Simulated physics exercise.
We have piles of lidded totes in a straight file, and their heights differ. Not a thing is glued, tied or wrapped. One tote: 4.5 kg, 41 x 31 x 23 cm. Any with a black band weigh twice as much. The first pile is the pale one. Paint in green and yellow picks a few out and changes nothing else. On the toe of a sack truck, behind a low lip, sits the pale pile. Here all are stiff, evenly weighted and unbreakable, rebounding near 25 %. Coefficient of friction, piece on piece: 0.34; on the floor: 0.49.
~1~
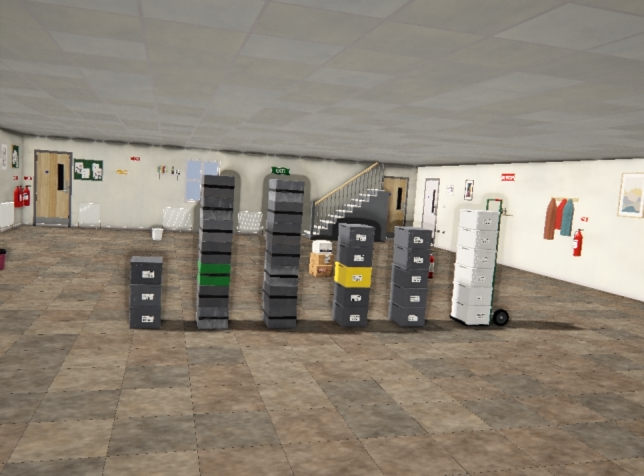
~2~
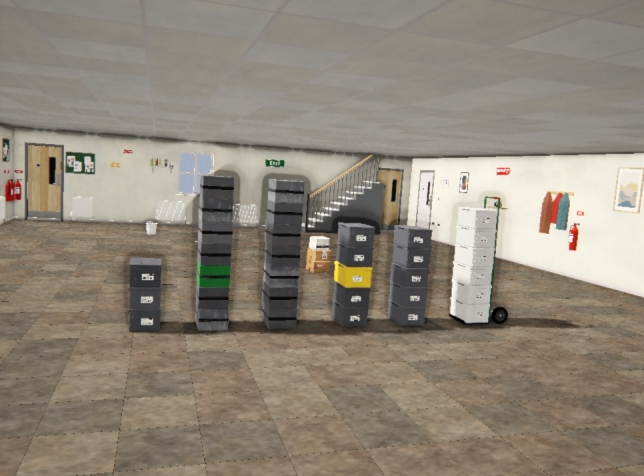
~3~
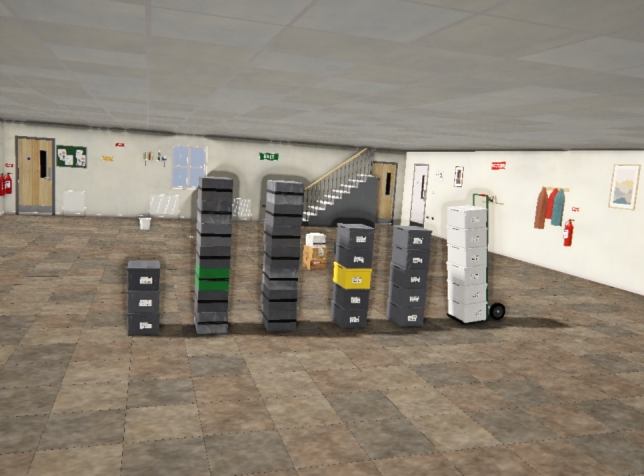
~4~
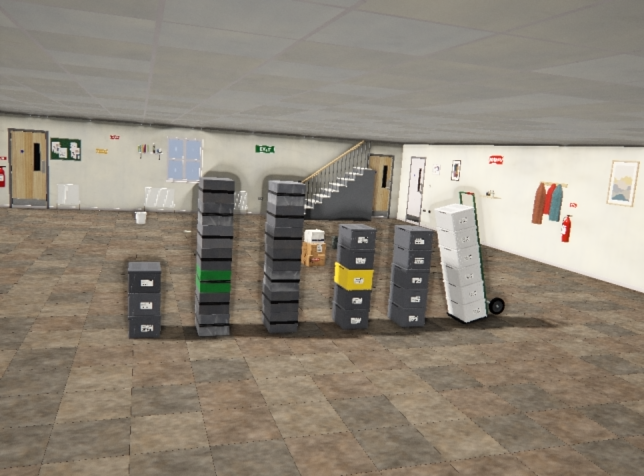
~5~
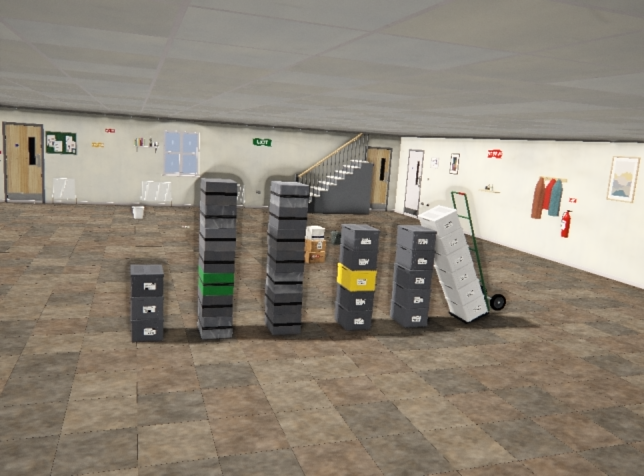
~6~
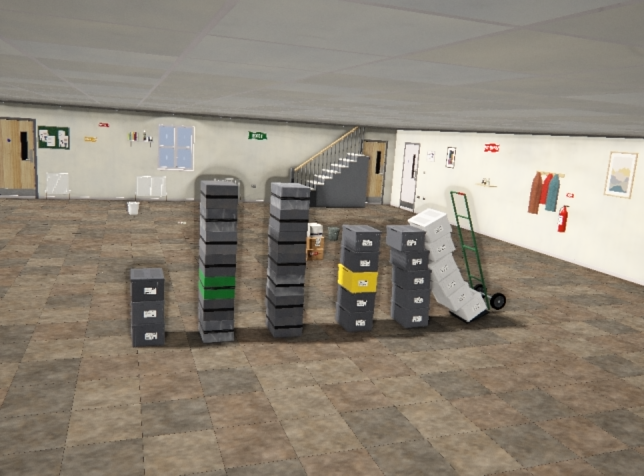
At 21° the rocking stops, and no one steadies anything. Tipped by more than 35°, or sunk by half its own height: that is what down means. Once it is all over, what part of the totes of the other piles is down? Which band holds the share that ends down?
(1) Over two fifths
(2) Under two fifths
Option 1: Over two fifths.
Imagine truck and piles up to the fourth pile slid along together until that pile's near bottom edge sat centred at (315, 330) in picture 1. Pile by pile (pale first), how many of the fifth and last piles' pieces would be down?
Then fifth pile 6 and last pile 2.
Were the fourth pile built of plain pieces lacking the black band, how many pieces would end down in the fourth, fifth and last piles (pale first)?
Down per pile - fourth: 7, fifth: 7, last: 3.
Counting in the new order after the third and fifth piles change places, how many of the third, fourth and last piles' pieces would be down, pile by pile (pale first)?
Third 7, fourth 7, last 2.
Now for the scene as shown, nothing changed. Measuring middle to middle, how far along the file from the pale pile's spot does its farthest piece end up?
Some 140 centimetres along the file.
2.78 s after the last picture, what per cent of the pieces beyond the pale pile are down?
By then 80 %.
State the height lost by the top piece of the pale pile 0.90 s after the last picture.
Roughly 50 cm.
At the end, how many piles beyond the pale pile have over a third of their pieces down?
Total count: 5.
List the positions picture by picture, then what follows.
In the first frame (places mark the middle of the side facing us; the camera moves round a little), truck frame (499, 225) 0° forward; yellow tote (359, 278); green tote (215, 275); the rest undisturbed.
Truck frame (497, 223) 1° forward; green tote (215, 277), in the second frame.
Truck frame (487, 221) 7° forward, top of the pale pile leaning 7°; green tote (214, 280); the rest undisturbed, in the third frame.
Truck frame (476, 219) 15° forward, top of the pale pile leaning 15°; green tote (216, 282); the rest undisturbed, in the fourth frame.
Truck frame (470, 219) 20° forward, top of the pale pile leaning 26°; green tote (219, 284); the rest undisturbed, in the fifth frame.
Truck frame (470, 219) 21° forward, top of the pale pile leaning 29°; green tote (220, 288); yellow tote (365, 283); 3 disturbed, none down, in the sixth frame.
Then, 0.90 s after the last picture, 6 of the pale pile down; 4 of the 27 other totes down; yellow tote leaning 25°.
Then, 2.78 s after the last picture, 6 of the pale pile down; 21 of the 27 other totes down; yellow tote leaning 45°, 26 cm lower; green tote leaning 38°.
At rest, 6 of the pale pile down; 24 of the 27 other totes down; green tote leaning 57°, 20 cm lower; yellow tote leaning 45°, 26 cm lower. That is 89 per cent. As the last picture would show them, middles, green tote near (162, 302), yellow tote near (301, 302).
